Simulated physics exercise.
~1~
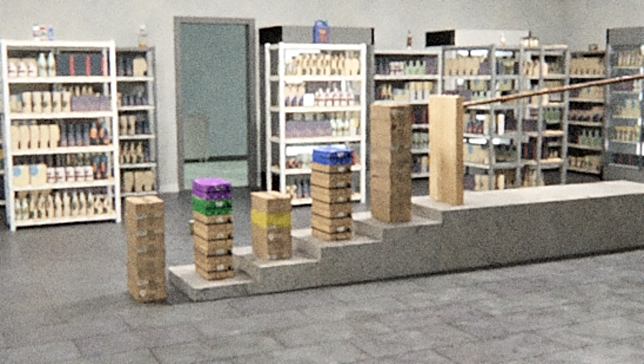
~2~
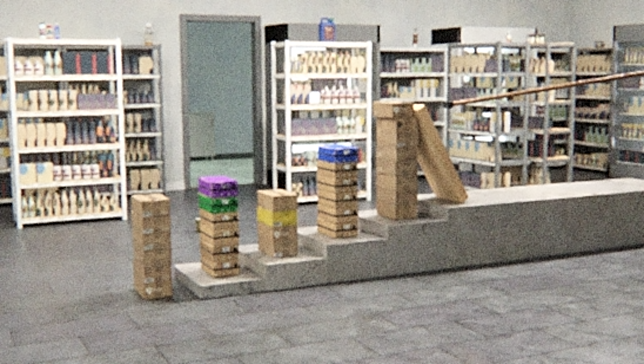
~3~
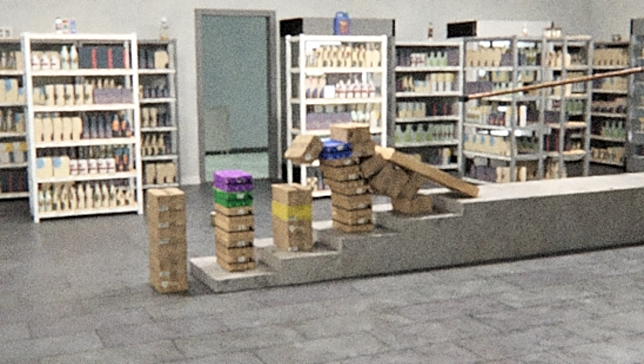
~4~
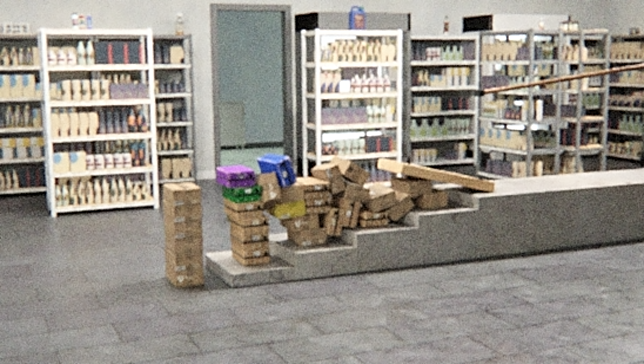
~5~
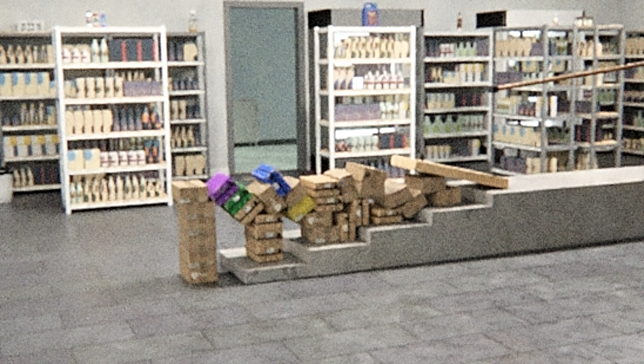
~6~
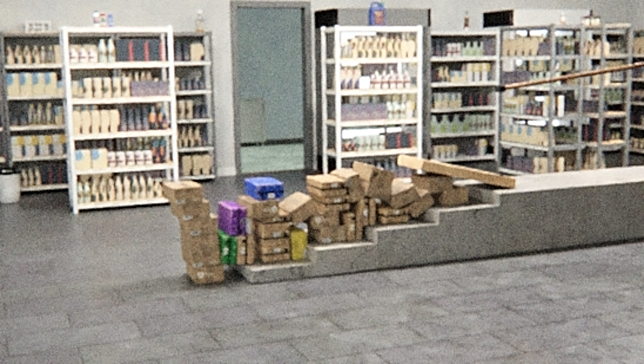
A tall board tips left into stacked boxes on steps, toppling them and the purple one.
